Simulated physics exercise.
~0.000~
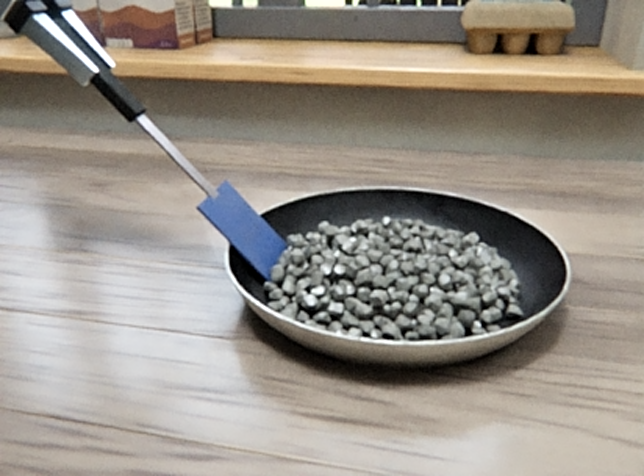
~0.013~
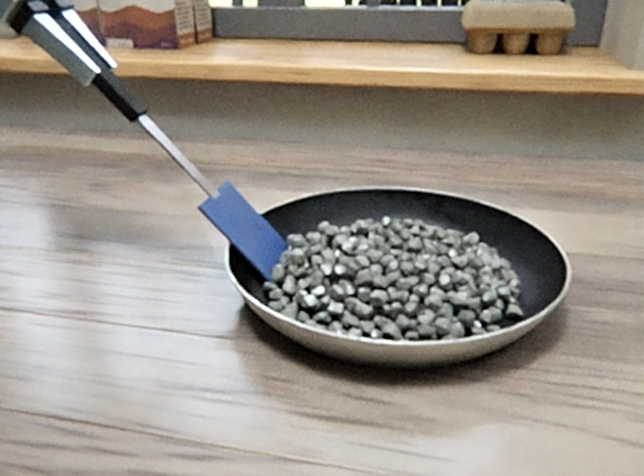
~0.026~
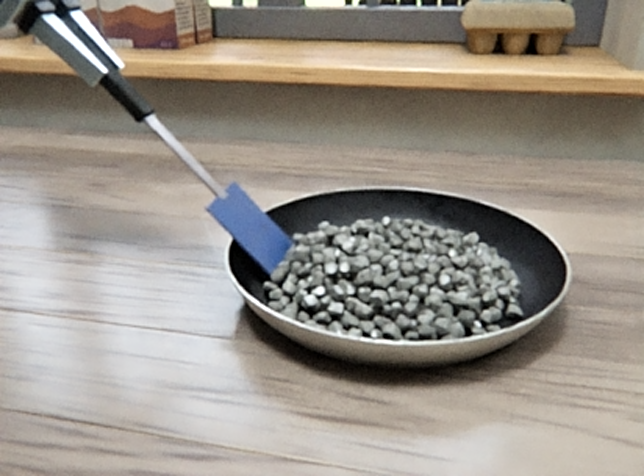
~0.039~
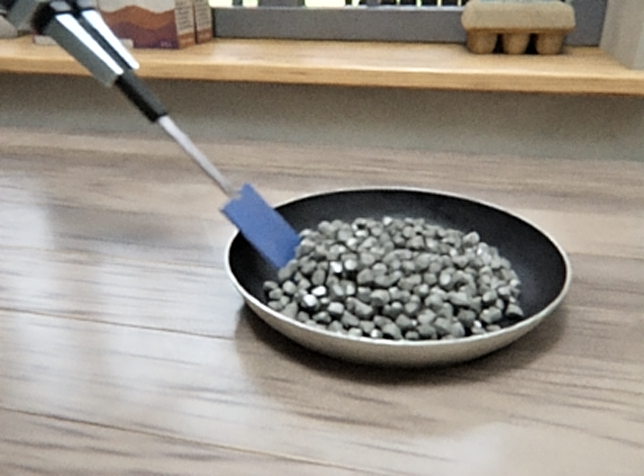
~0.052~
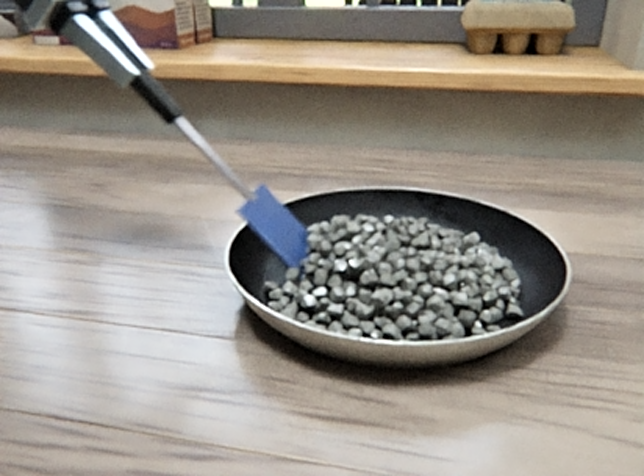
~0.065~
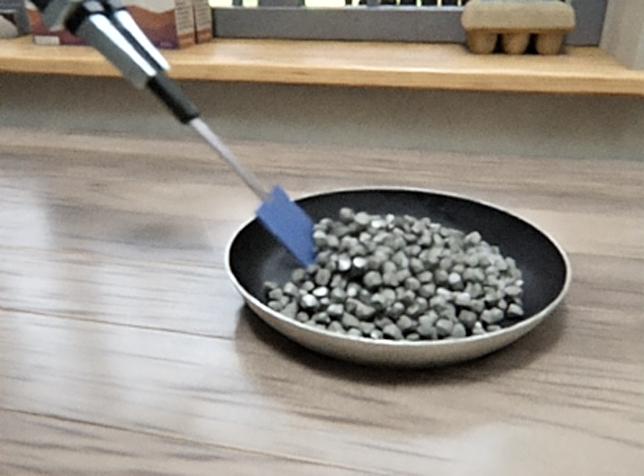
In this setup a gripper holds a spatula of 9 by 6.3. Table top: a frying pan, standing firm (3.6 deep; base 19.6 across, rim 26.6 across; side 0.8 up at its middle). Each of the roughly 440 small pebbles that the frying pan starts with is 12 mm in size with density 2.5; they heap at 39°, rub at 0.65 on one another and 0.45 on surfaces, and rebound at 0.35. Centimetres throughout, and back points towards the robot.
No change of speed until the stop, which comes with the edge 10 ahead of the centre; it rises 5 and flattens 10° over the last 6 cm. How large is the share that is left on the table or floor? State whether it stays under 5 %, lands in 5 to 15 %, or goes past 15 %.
It goes past 15 %.
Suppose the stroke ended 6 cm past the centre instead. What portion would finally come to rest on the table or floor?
Roughly 10 %.
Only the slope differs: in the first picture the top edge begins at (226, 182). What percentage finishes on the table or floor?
20 percent or so.
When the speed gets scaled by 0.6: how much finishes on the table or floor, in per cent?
Roughly 15 percent ends on the table or floor.
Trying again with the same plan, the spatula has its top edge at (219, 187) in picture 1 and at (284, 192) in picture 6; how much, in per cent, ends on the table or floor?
Some 25 percent ends up on the table or floor.
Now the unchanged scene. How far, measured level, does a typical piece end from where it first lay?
3 cm.
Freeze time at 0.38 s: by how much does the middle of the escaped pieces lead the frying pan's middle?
It sits close to 26 cm ahead of the middle.
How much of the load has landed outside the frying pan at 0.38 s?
Share at that moment: Roughly 15 %.
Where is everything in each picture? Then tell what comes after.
Spatula top edge at (212, 193), sloping 47°; upper third of the load around (385, 262), from x 270 to 515, top at y 225; 445 in the frying pan, in the first frame.
Spatula top edge at (213, 193), sloping 47°; upper third of the load around (385, 262), from x 270 to 515, top at y 225, in the second frame.
Spatula top edge at (220, 194), sloping 47°; upper third of the load around (381, 261), from x 270 to 515, top at y 225, in the third frame.
Spatula top edge at (234, 195), sloping 47°; upper third of the load around (378, 259), from x 270 to 515, top at y 225, in the fourth frame.
Spatula top edge at (250, 196), sloping 47°; upper third of the load around (385, 256), from x 270 to 515, top at y 220, in the fifth frame.
Spatula top edge at (266, 198), sloping 47°; upper third of the load around (389, 254), from x 270 to 520, top at y 215; 445 in the frying pan, in the sixth frame.
By 0.11 s, sloping 47°, highest piece 7 above the table; 445 in the frying pan.
By 0.16 s, sloping 45°, highest piece 7 above the table; 445 in the frying pan.
By 0.38 s, sloping 37°, highest piece 7 above the table; 346 in the frying pan, 68 on the table or floor, 31 on the blade or in flight.
By 1.43 s, sloping 37°, highest piece 4 above the table; 346 in the frying pan, 99 on the table or floor.
Final count, 346 in the frying pan, 99 on the table or floor. That is 22 % on the table or floor.
